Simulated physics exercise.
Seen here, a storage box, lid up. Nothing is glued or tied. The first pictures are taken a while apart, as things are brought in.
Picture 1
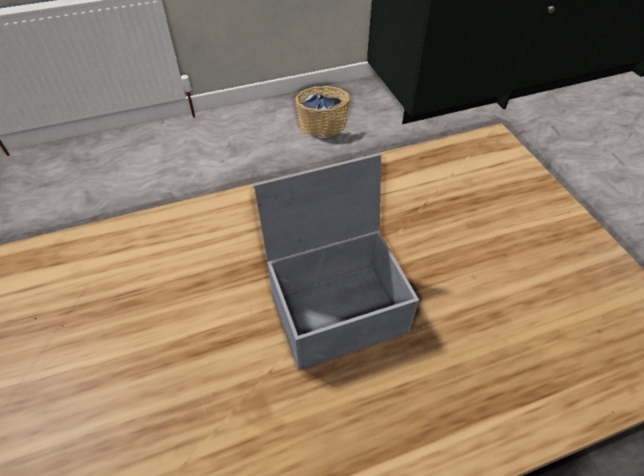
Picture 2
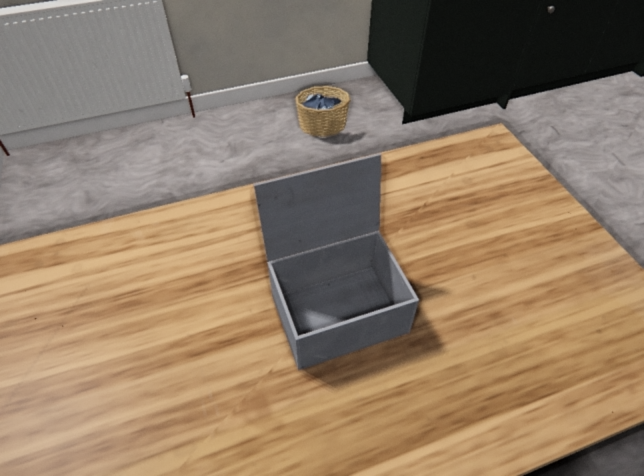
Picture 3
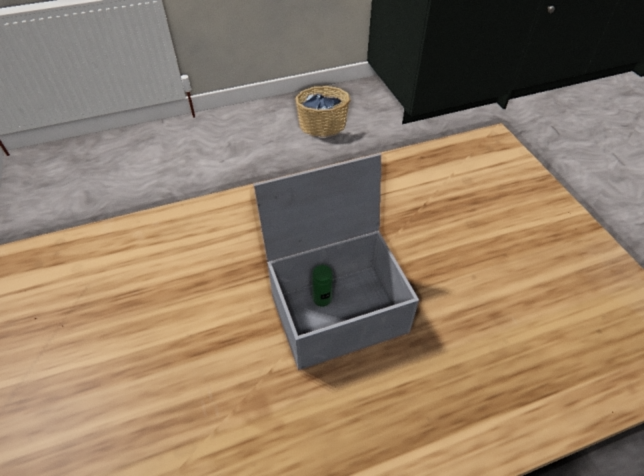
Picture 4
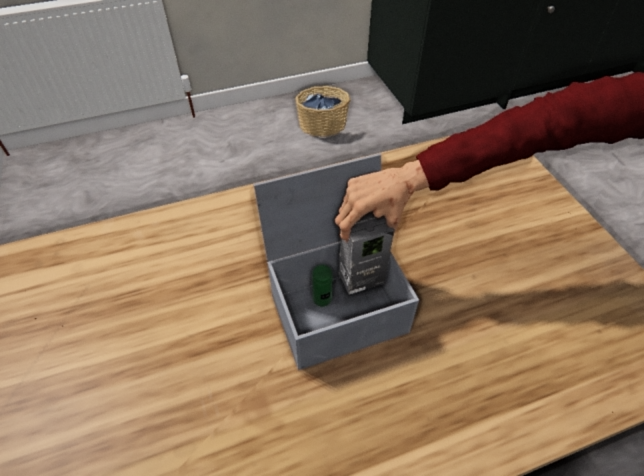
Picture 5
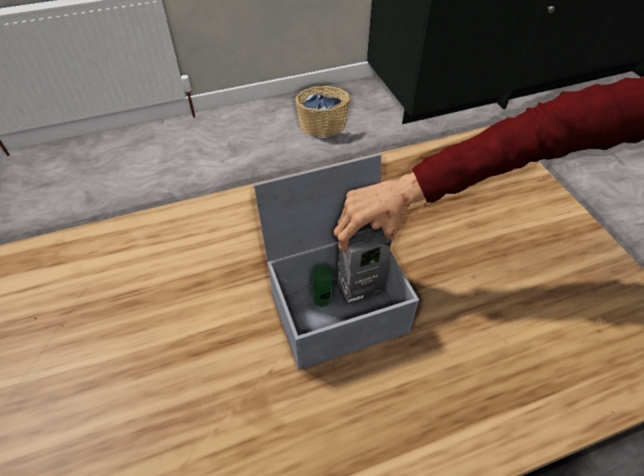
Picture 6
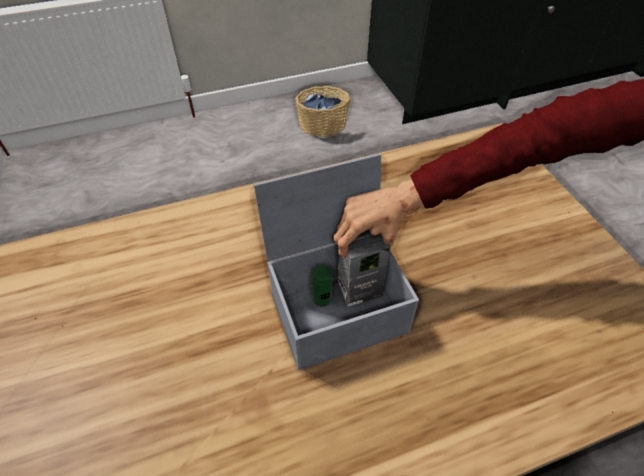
On a wooden table, an open grey box sits empty until a small green object appears inside; then a hand in a red sleeve reaches in from the right and lowers a grey carton into the box beside it.
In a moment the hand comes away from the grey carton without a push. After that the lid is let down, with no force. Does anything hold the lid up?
As it turns out, it stays ajar.
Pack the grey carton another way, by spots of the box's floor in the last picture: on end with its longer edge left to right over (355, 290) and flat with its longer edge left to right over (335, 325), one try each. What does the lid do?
First, it stays ajar; second, it closes.
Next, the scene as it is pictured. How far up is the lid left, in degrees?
About 65°.
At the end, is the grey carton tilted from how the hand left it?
The grey carton keeps its pose.
Then, 1.10 s after the last picture, lid starting down.
Then, 1.40 s after the last picture, lid 72° above the rim.
At rest, lid 63° above the rim; both in place. Seen from the same camera at the end, grey carton near (362, 269).
